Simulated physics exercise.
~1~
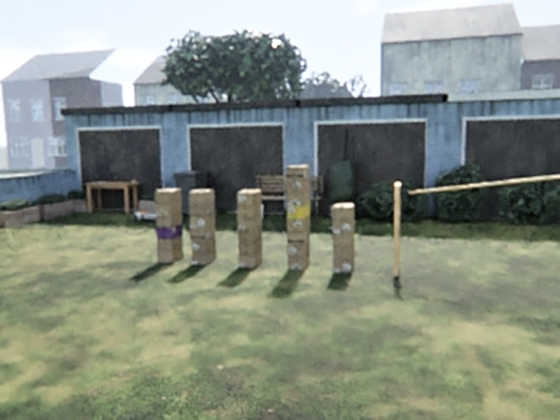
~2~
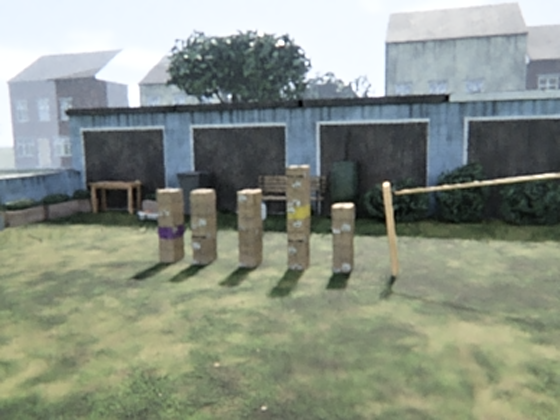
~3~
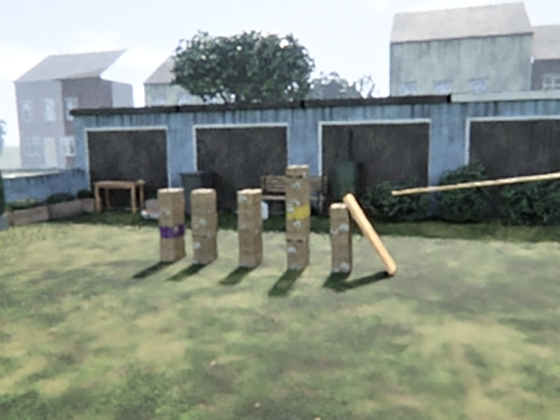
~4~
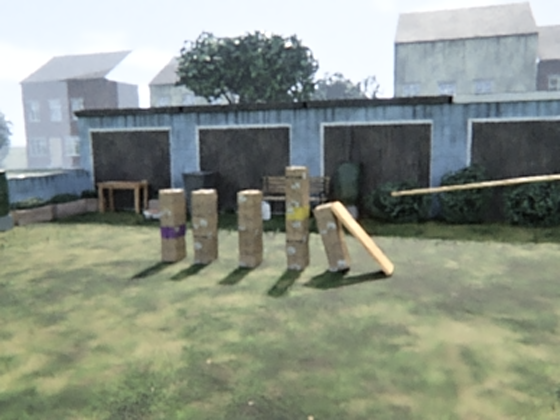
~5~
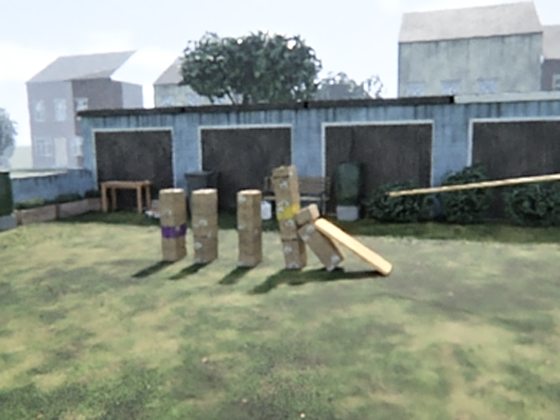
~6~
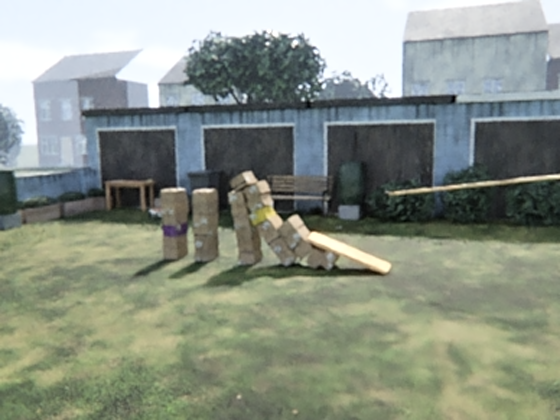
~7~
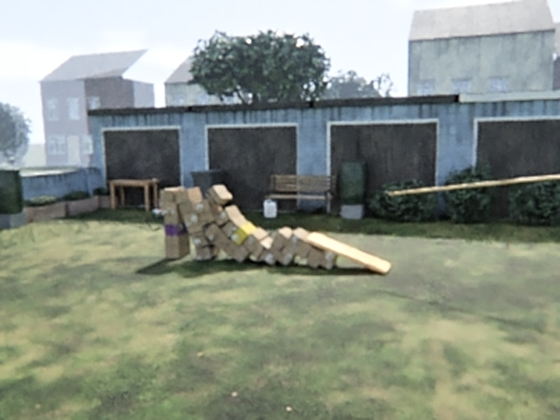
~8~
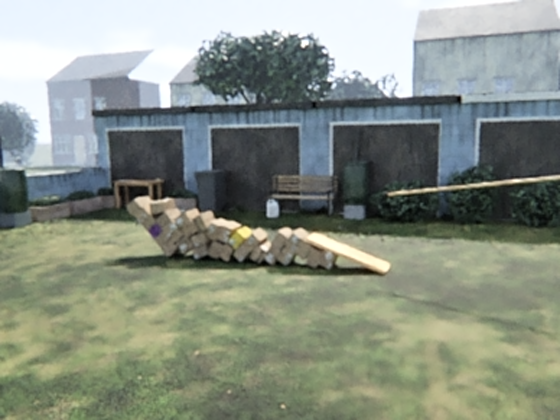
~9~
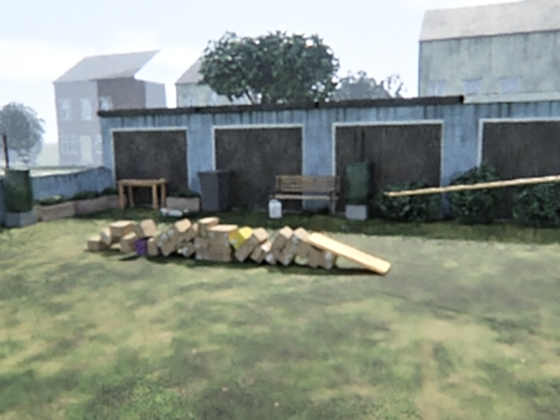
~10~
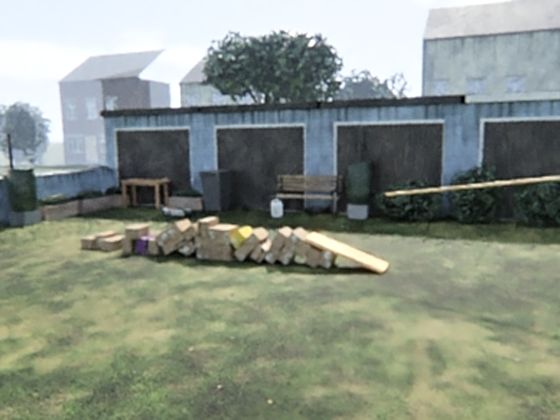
A wooden board tipped left into a row of five box stacks on a lawn, toppling them one after another, until the boxes lay in a long, low heap with the board resting on its right end.
